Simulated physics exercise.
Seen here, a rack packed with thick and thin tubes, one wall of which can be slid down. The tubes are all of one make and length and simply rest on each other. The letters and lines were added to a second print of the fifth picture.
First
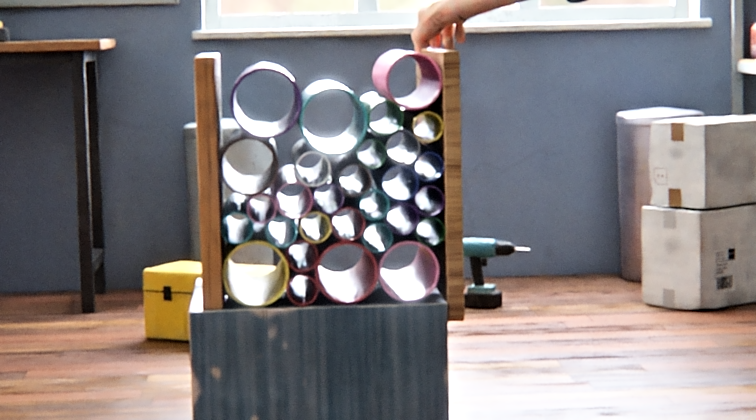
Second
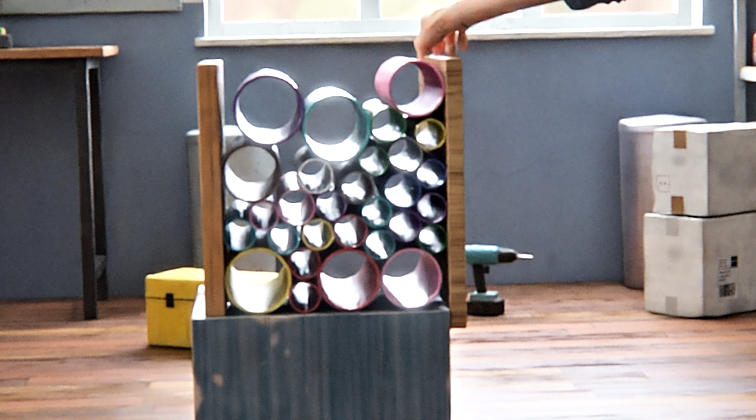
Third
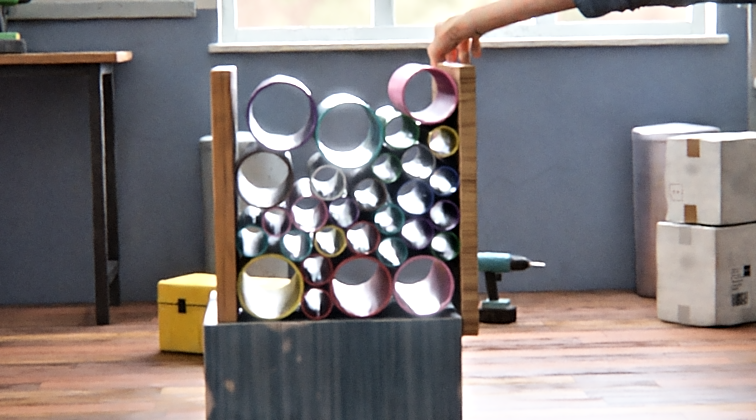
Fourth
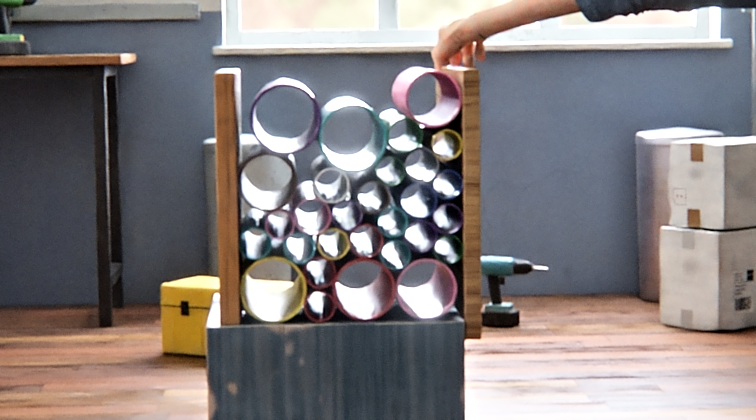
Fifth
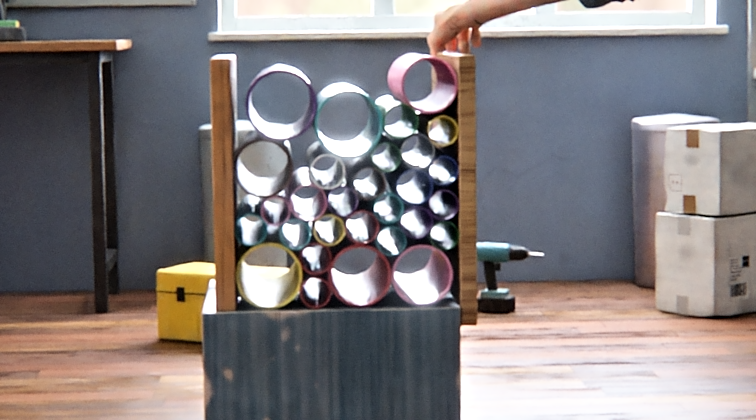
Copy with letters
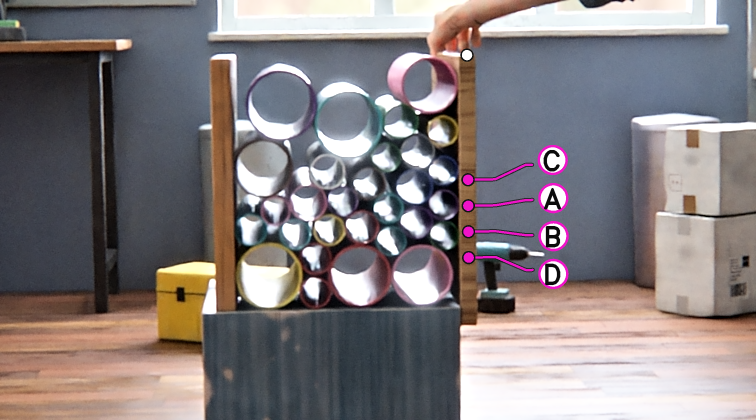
A hand resting atop the right wooden wall of a rack packed with thick and thin tubes, nothing in it visibly shifting.
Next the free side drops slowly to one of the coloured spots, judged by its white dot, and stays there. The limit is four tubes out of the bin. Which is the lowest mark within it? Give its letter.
The answer is mark C.
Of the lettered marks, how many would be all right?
One of them.
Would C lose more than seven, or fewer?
It loses fewer than seven.
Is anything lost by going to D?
Yes.
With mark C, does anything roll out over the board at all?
Yes, at C.
On the marked copy, A at (468, 206); B at (468, 232); C at (468, 179); D at (469, 258); the white dot at (467, 55).
Taking C. A third of the way, top of the board (458, 112).
Two thirds of the way, top of the board (459, 177).
When it is over, top of the board (459, 179), two out over the board.
As for the rest, A five out over the board; B more than four out over the board; D more than four out over the board.
